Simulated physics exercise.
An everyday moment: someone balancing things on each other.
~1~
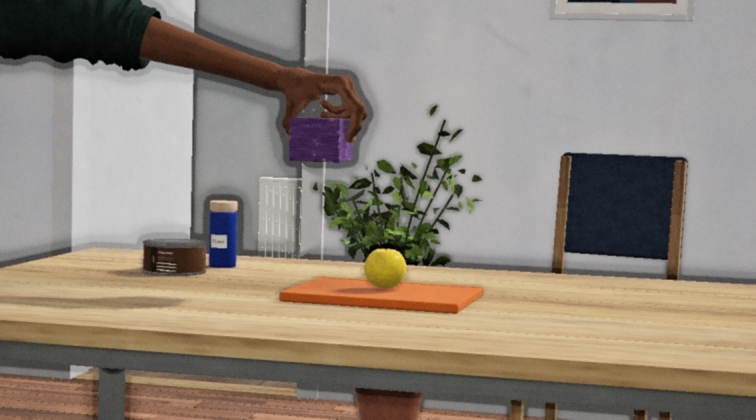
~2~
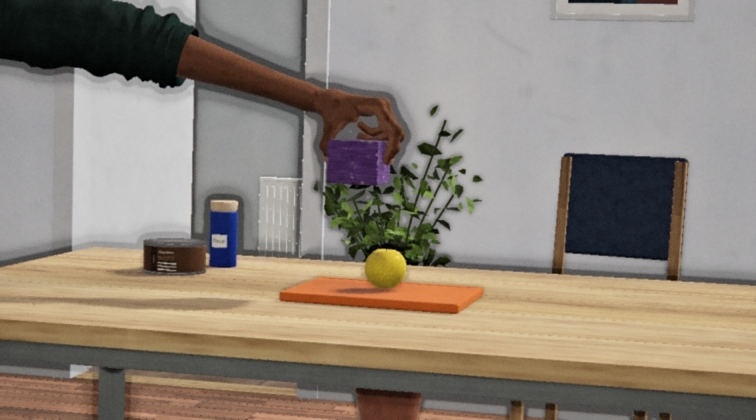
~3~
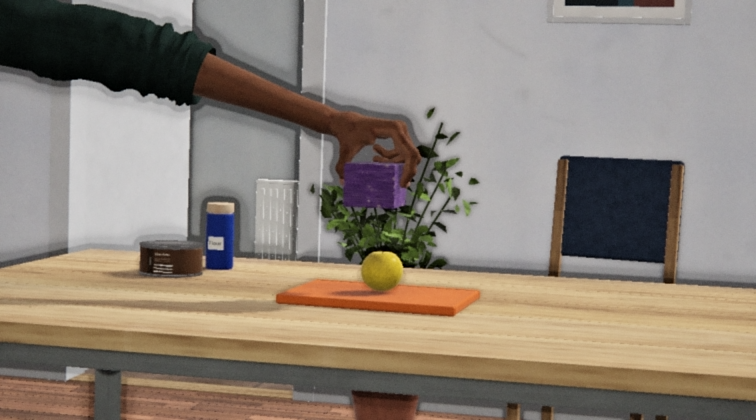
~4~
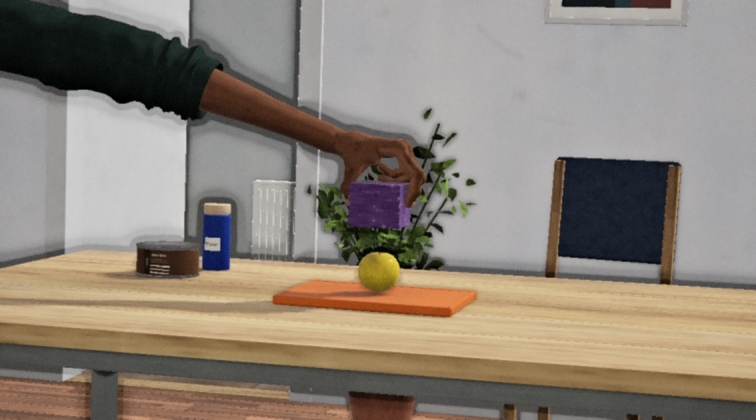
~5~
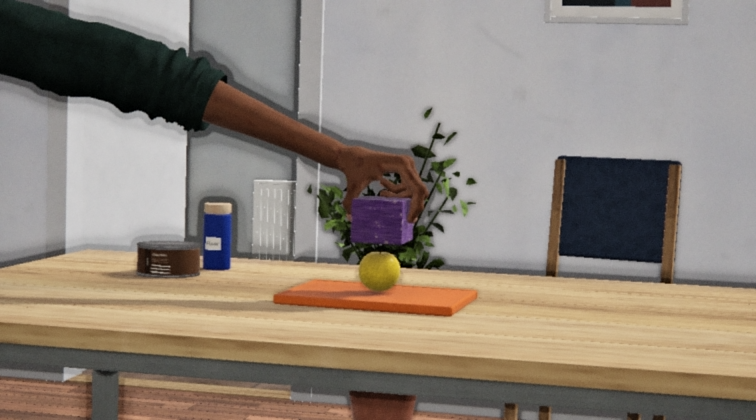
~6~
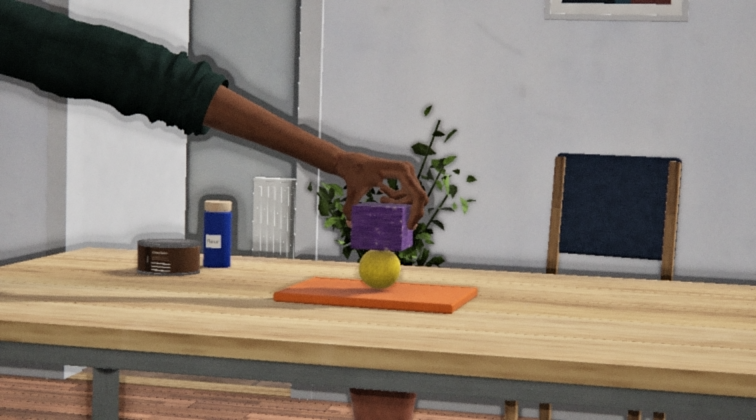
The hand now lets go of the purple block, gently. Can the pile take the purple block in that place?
The pile comes apart.
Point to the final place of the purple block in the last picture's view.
At about (449, 268).
Then, 0.40 s past the last view, purple block rocked 27° from its first pose near (397, 230).
Then, 0.60 s past the last view, purple block now fallen.
Finally, fallen, purple block; the other 4 still in place. Final places as the last picture's camera would see them, purple block near (449, 268). The pile gives way.
